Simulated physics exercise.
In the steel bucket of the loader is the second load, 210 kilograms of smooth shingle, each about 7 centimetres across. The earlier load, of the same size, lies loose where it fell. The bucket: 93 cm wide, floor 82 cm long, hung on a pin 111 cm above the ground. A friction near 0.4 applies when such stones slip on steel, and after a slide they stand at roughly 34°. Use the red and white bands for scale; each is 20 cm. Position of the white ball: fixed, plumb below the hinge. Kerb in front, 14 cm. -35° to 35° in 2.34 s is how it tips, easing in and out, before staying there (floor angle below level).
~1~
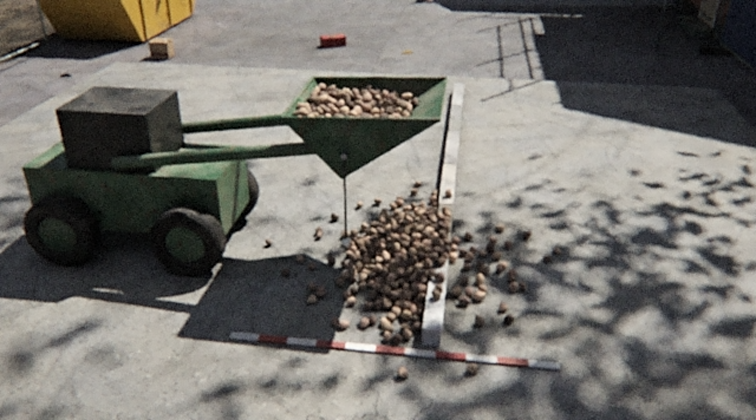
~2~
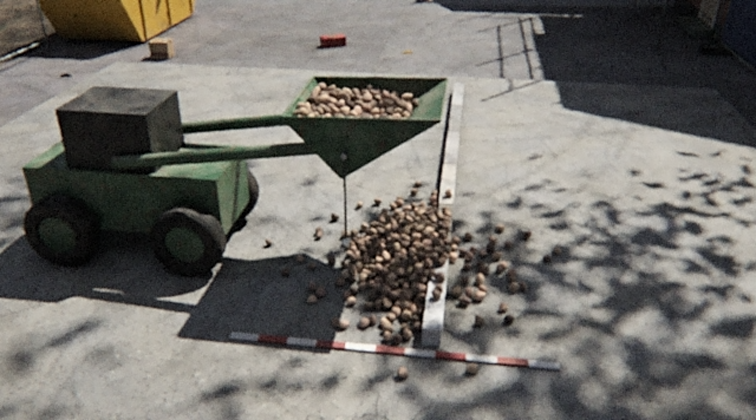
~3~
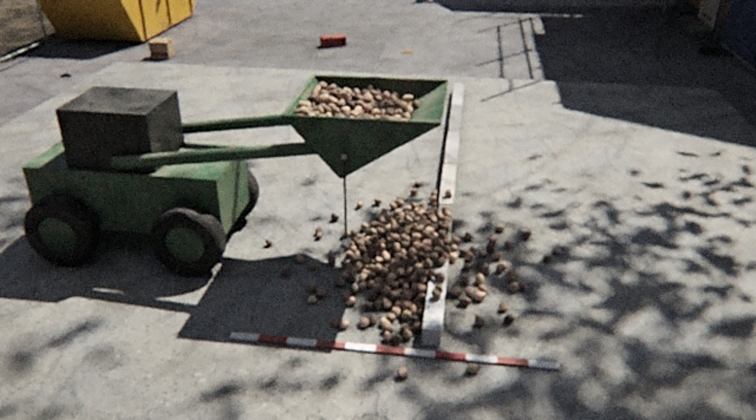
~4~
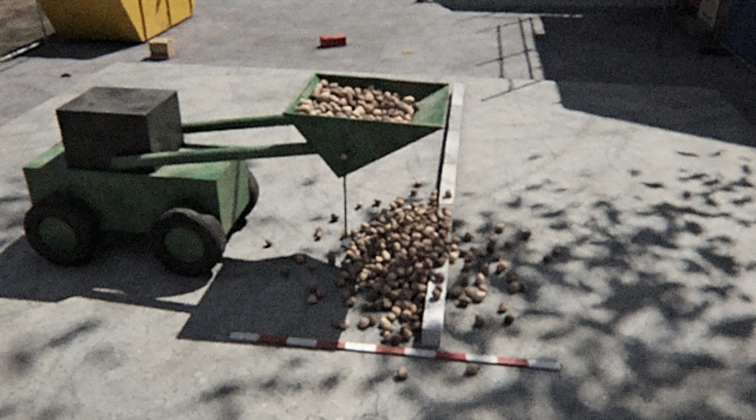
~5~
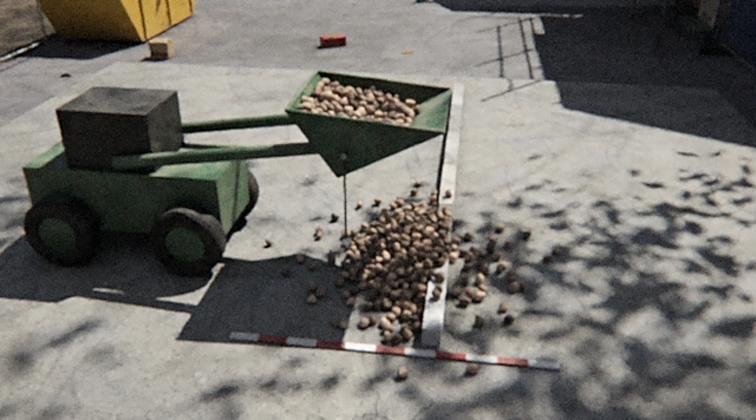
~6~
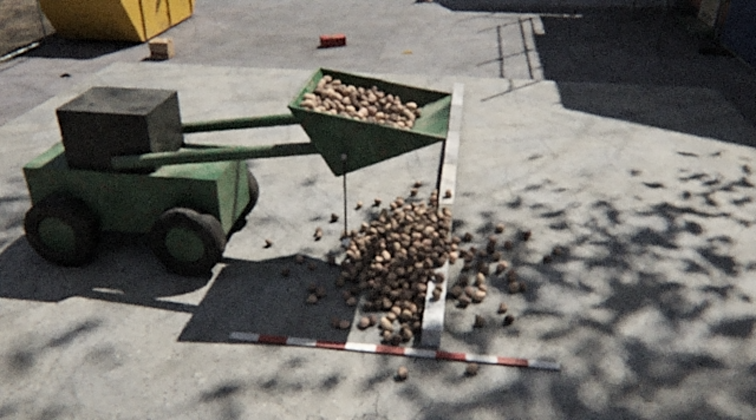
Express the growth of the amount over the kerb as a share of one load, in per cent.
Roughly 97 per cent of a load.
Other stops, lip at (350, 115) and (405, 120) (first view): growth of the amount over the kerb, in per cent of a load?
The first position would add some 0 per cent, the second some 55.
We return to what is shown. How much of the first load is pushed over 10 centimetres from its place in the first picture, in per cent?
Close to 5 per cent.
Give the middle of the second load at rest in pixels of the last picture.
Their centre ends up near (491, 258).
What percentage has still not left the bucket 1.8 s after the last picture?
Close to 15 in a hundred.
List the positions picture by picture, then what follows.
The bucket is at -35°, its lip at (440, 120); the top of the load is at (347, 96). The earlier load is highest near (428, 233), 23 cm above ground level, 92 % on this side of the kerb, 8 % over the kerb, in the first frame.
Lip at (440, 121), floor tilted -34°, highest stones at (335, 96), in the second frame.
The bucket is at -33°, its lip at (441, 124); the top of the load is at (332, 96), in the third frame.
The bucket is at -31°, its lip at (443, 128); the top of the load is at (321, 92), in the fourth frame.
The bucket is at -27°, its lip at (444, 133); the top of the load is at (323, 90), in the fifth frame.
The bucket is at -24°, its lip at (445, 139); the top of the load is at (325, 88), in the sixth frame.
Then, 1.2 s after the last picture the floor is at 24°; in per cent of one load, 94 in the bucket, 99 on this side of the kerb, 8 over the kerb; the foremost stones are at (526, 263).
Then, 1.8 s after the last picture the floor is at 35°; in per cent of one load, 15 in the bucket, 112 on this side of the kerb, 72 over the kerb; the foremost stones are at (547, 259).
Then, 2.2 s after the last picture the floor is at 35°; in per cent of one load, 0 in the bucket, 97 on this side of the kerb, 103 over the kerb; the foremost stones are at (581, 271).
Then, 4.6 s after the last picture the floor is at 35°; in per cent of one load, 0 in the bucket, 95 on this side of the kerb, 105 over the kerb; the foremost stones are at (602, 268). Net gain over the kerb, 97.
